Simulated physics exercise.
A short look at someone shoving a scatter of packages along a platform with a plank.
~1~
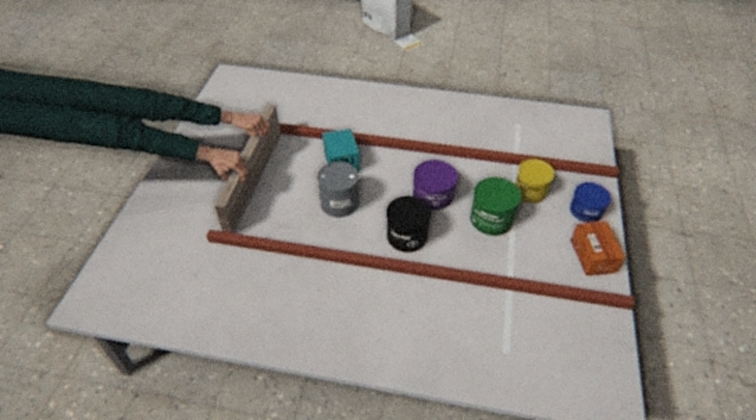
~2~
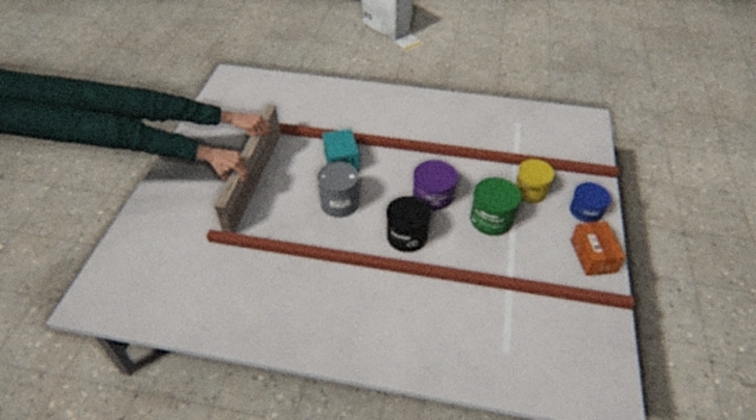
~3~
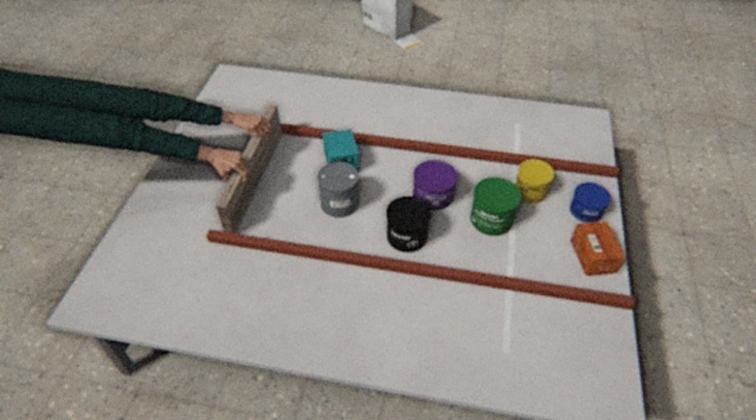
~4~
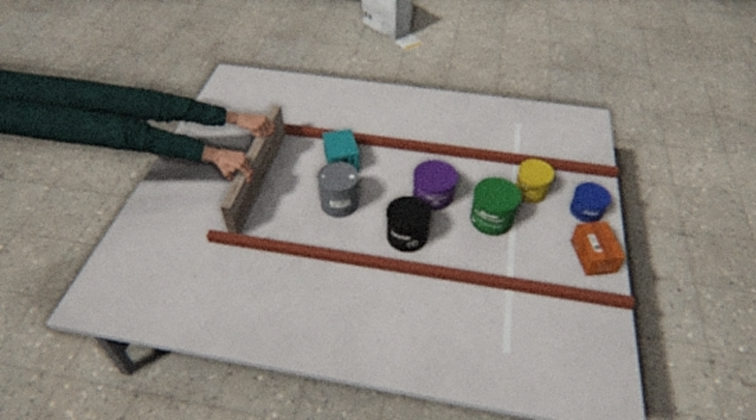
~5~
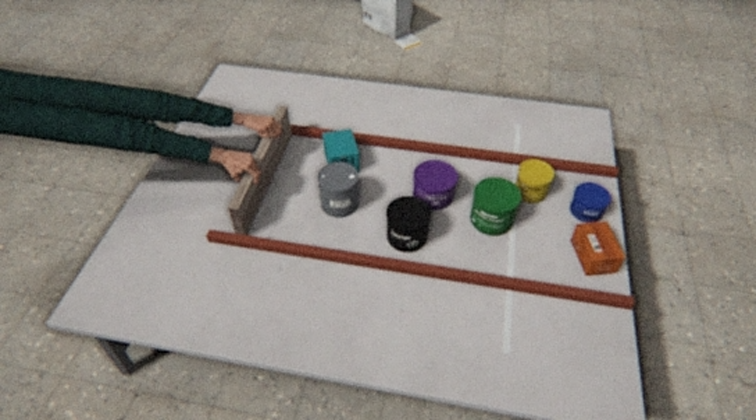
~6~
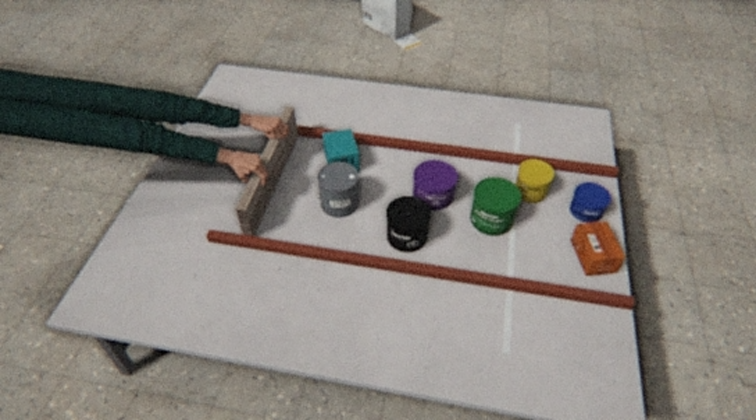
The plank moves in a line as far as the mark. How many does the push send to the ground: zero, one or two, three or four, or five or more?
As it turns out, the number that fall off is zero.
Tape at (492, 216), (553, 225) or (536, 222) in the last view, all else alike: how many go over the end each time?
The counts: 0, 2 and 2.
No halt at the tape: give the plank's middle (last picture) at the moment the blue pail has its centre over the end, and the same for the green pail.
Its middle is around (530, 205) and around (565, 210).
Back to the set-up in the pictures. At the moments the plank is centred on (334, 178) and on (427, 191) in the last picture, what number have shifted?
By then 2, and 5.
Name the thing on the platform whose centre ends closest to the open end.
That is the orange parcel.
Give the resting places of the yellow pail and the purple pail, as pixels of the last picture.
The yellow pail at (565, 178), the purple pail at (569, 206).
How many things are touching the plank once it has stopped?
That makes 3.
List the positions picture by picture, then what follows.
The first picture shows orange parcel (597, 248); blue pail (590, 203); yellow pail (533, 182); plank (251, 166); tape (513, 219).
The second picture shows blue pail (590, 203); grey canister (339, 190).
The third picture shows yellow pail (533, 182); black pail (408, 225).
The fourth picture shows orange parcel (597, 248); green pail (495, 207).
The fifth picture shows blue pail (590, 203); purple pail (434, 185).
The sixth picture shows orange parcel (597, 248); blue pail (590, 203); yellow pail (533, 182); plank (270, 169); tape (513, 219).
Soon after, none off yet; orange parcel at rest near (597, 248); blue pail at rest near (590, 203); yellow pail at rest near (533, 182).
At rest, the number that fall off is zero.
